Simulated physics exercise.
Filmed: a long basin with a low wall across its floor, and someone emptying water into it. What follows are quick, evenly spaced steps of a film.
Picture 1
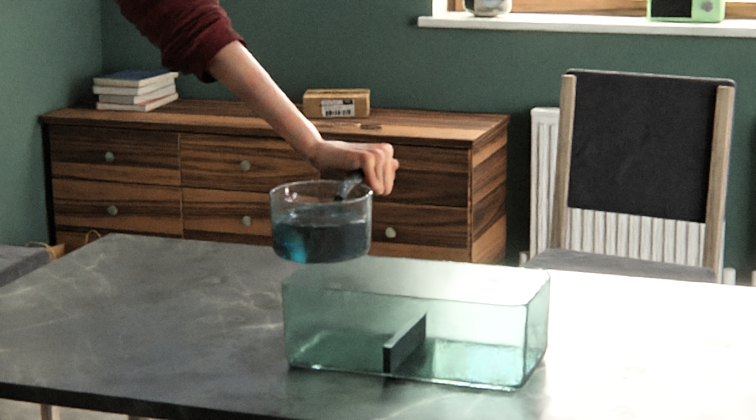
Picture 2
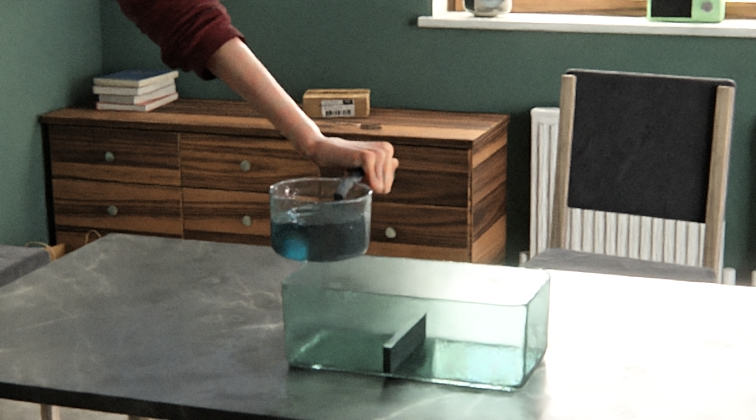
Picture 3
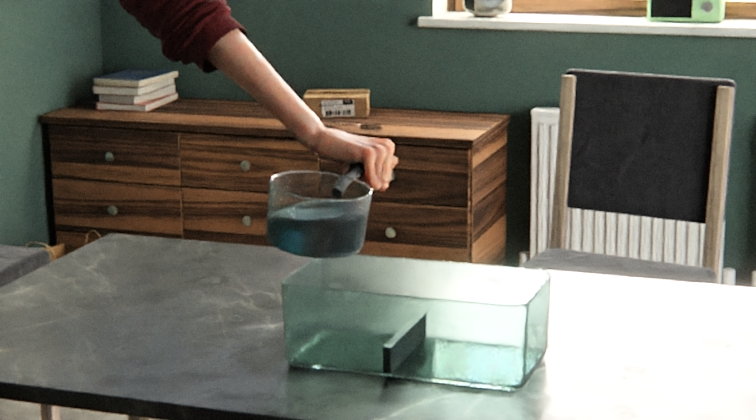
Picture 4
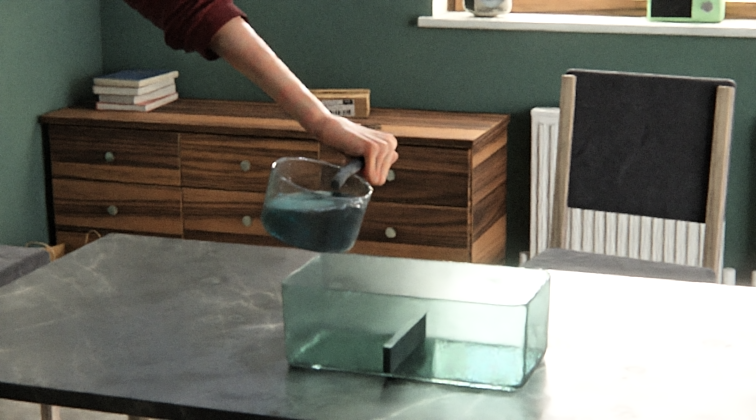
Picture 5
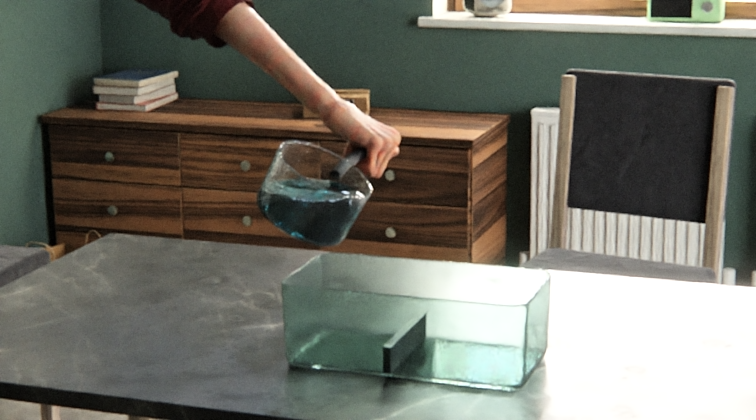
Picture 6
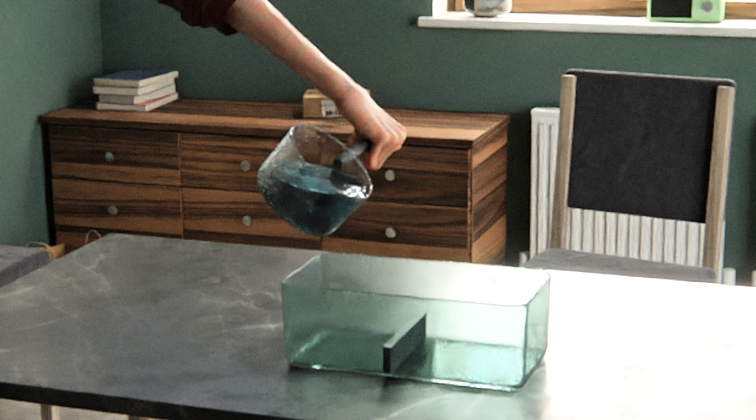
A hand in a dark red sleeve holds a clear glass pot of blue water by its dark handle above a pale green glass basin with a low dark wall across its floor, on a grey table. Behind, in a green-walled room seen from slightly above, stand a wooden drawer unit with books and a black-backed chair. The hand tilts the pot increasingly rightward, the water shifting inside, while the camera stays still.
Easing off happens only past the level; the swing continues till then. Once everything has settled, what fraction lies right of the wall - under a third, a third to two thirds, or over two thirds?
My call is that the right side exceeds two thirds.
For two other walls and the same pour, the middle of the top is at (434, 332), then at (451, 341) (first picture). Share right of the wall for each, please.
Around 60 per cent for the first, around 45 per cent for the second.
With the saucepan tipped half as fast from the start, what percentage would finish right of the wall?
Near 90 parts in a hundred.
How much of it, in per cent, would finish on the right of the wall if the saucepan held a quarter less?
I'd say roughly 85 percent.
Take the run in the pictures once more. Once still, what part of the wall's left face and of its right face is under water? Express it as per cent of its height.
The left side sits at 10 per cent and the right side at 50.
A moment on, the saucepan is tipped on its side and 54 per cent is still to pour, 1 is left of the wall and 1 right of it.
Next, the saucepan is tipped on its side and 14 per cent is still to pour, 1 is left of the wall and 64 right of it.
Then the saucepan is tipped on its side and 6 per cent is still to pour, 7 is left of the wall and 68 right of it.
Later the saucepan is tipped on its side and 2 per cent is still to pour, 13 is left of the wall and 77 right of it.
At rest 15 per cent lies left of the wall, 78 right of it and 6 outside.
